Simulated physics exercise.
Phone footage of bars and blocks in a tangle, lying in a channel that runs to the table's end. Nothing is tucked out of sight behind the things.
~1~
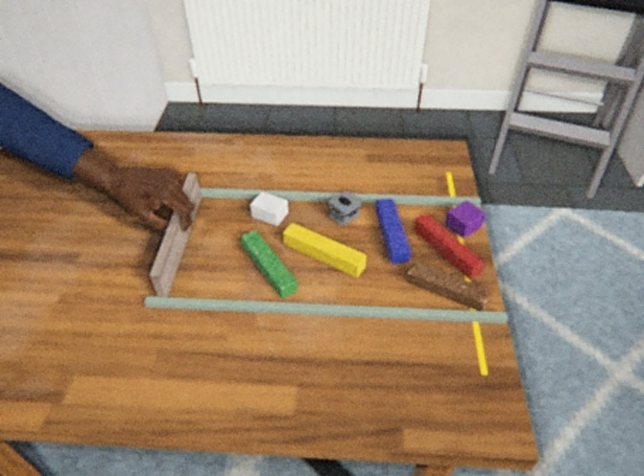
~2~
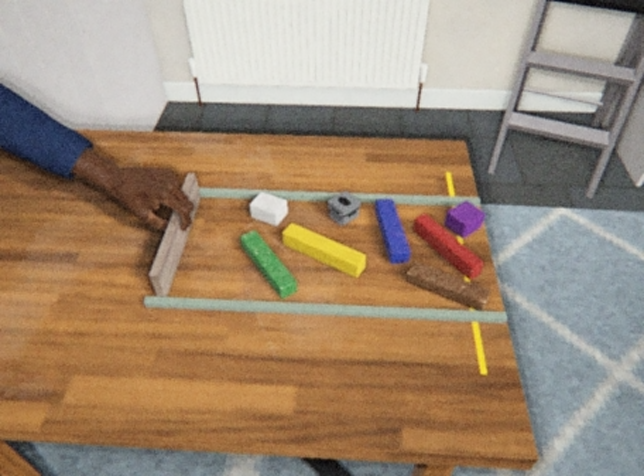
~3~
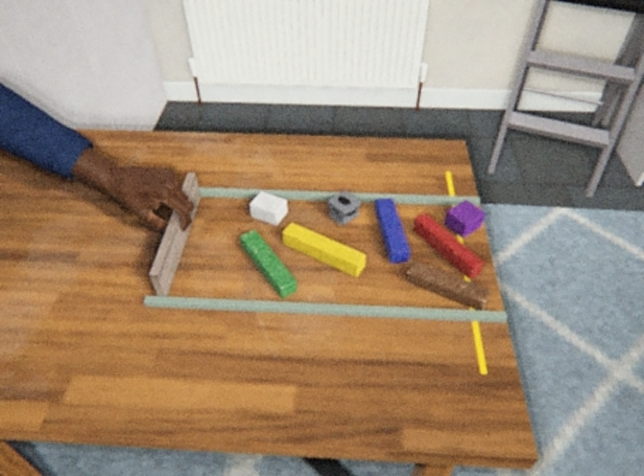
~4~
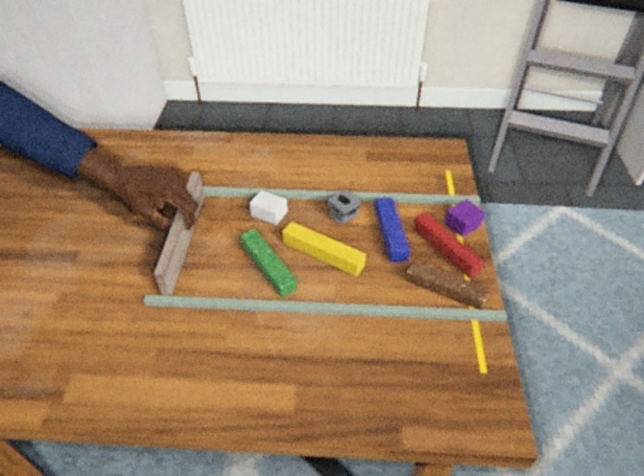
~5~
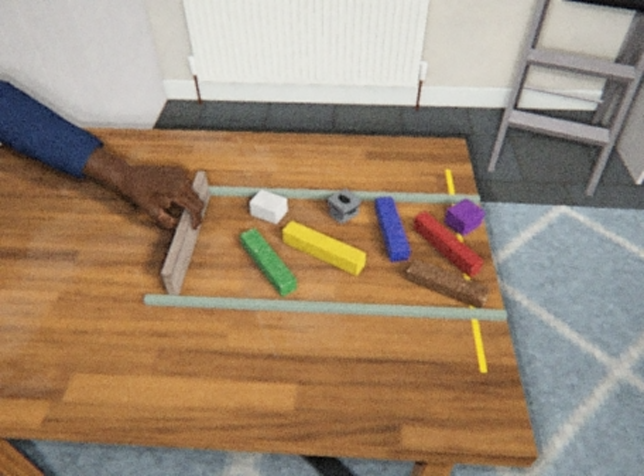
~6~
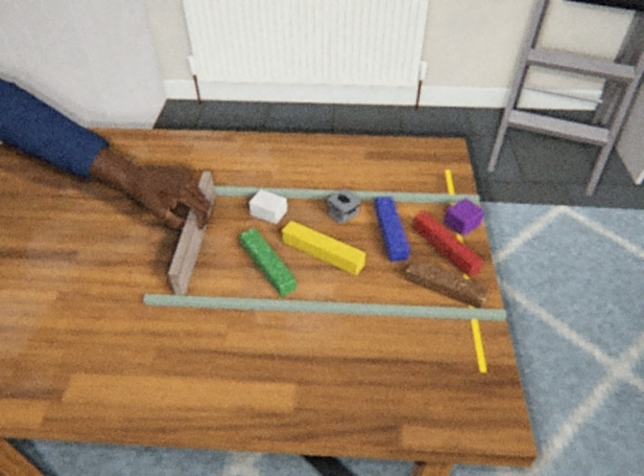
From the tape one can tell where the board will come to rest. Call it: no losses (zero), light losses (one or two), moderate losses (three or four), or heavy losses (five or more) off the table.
Heavy losses.
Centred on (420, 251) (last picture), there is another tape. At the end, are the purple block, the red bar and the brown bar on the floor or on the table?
The purple block goes over; the red bar drops off; the brown bar does not fall.
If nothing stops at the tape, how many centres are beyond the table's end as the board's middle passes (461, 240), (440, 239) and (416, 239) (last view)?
Taking the places in turn, the counts are 5, 4 and 2.
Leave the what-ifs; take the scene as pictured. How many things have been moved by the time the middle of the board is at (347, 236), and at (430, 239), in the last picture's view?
At that stage 6; at the next, 8.
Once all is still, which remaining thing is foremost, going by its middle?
The yellow bar finishes closest.
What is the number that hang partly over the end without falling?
Counting them gives 2.
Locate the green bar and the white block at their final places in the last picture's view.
The green bar settles near (477, 273); as for the white block, near (472, 207).
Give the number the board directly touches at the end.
The number is 2.
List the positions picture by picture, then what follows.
Purple block (465, 219); red bar (447, 245); brown bar (448, 286); board (179, 232); tape (463, 255), in the first picture.
Red bar (447, 246); white block (269, 209), in the second picture.
Brown bar (447, 285); yellow bar (323, 249), in the third picture.
Purple block (464, 218); grey case (344, 208), in the fourth picture.
Red bar (447, 243); green bar (268, 261), in the fifth picture.
Purple block (464, 217); red bar (446, 243); brown bar (447, 284); board (195, 230); tape (462, 253), in the sixth picture.
Soon after, none off yet; purple block at rest near (464, 217); red bar at rest near (446, 243); brown bar at rest near (447, 284).
Then, none off yet; purple block at rest near (464, 217); red bar moving near (455, 245); brown bar at rest near (447, 284).
Further on, one off so far; purple block on its side near (503, 250); red bar tipped a little near (502, 257); brown bar moved about its own width near (499, 298).
At rest, the number that fall off is five or more; fallen, grey case, blue bar, brown bar, red bar and purple block.
